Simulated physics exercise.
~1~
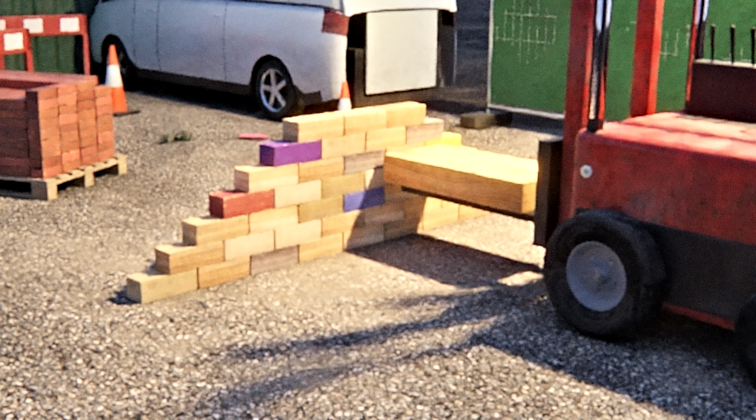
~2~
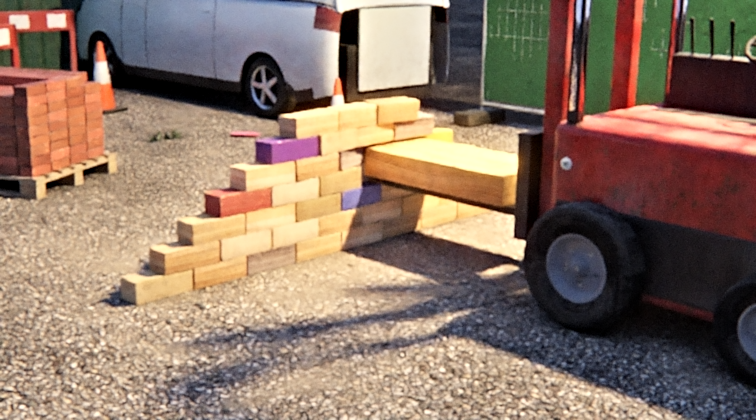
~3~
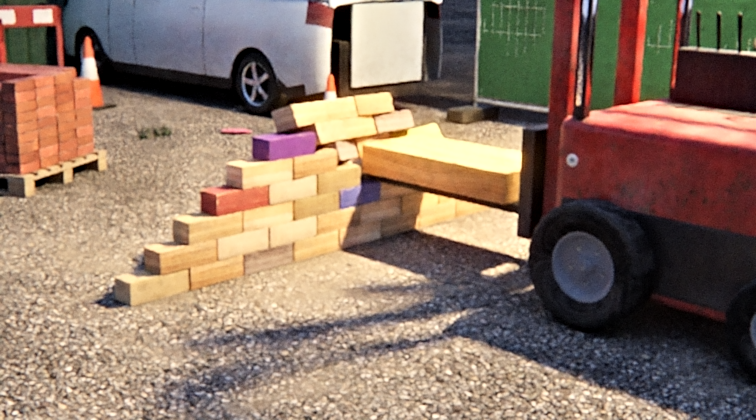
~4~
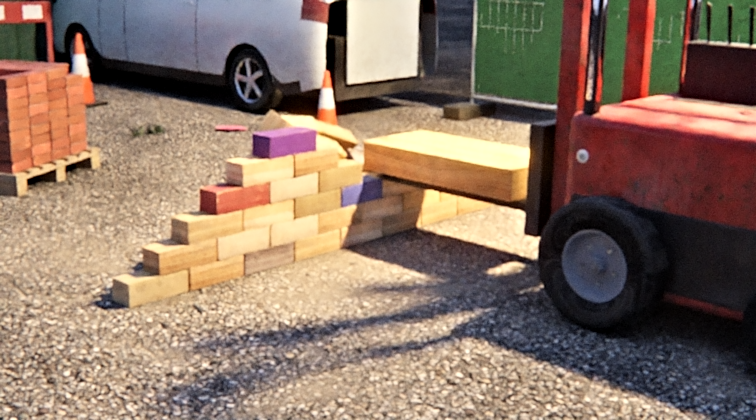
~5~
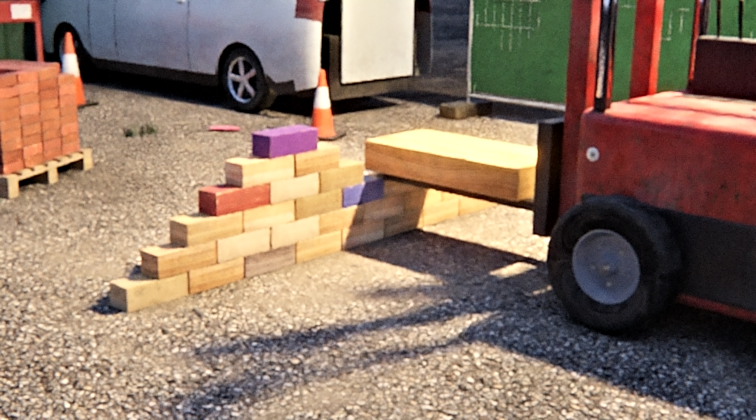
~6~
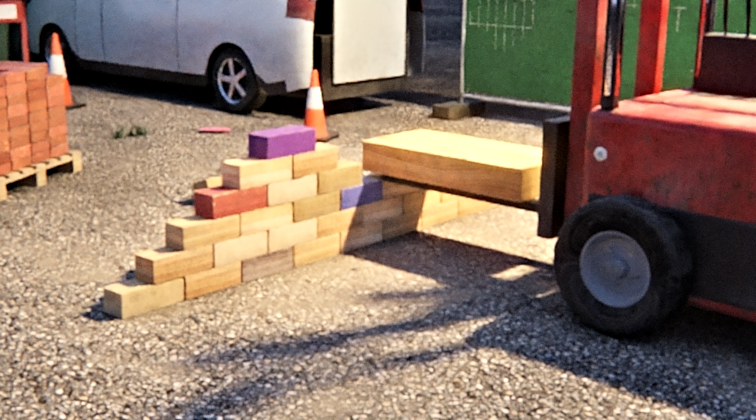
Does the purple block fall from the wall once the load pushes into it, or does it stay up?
The purple block stays up, resting in its place at the top of the remaining wall after the blocks beside and above it have gone.
On a sunlit gravel yard, with a pale van and traffic cones behind, a stepped wall of loose timber blocks stands in front of a red lift truck. The truck carries a long yellowish load on its raised forks and pushes it leftward into the upper part of the wall. The top blocks shift left, then tilt and topple behind the wall as the load stops and draws back a little to the right. At the end the top rows are missing, while the purple block sits upright at the peak of what remains, with the red and blue ones still in place.
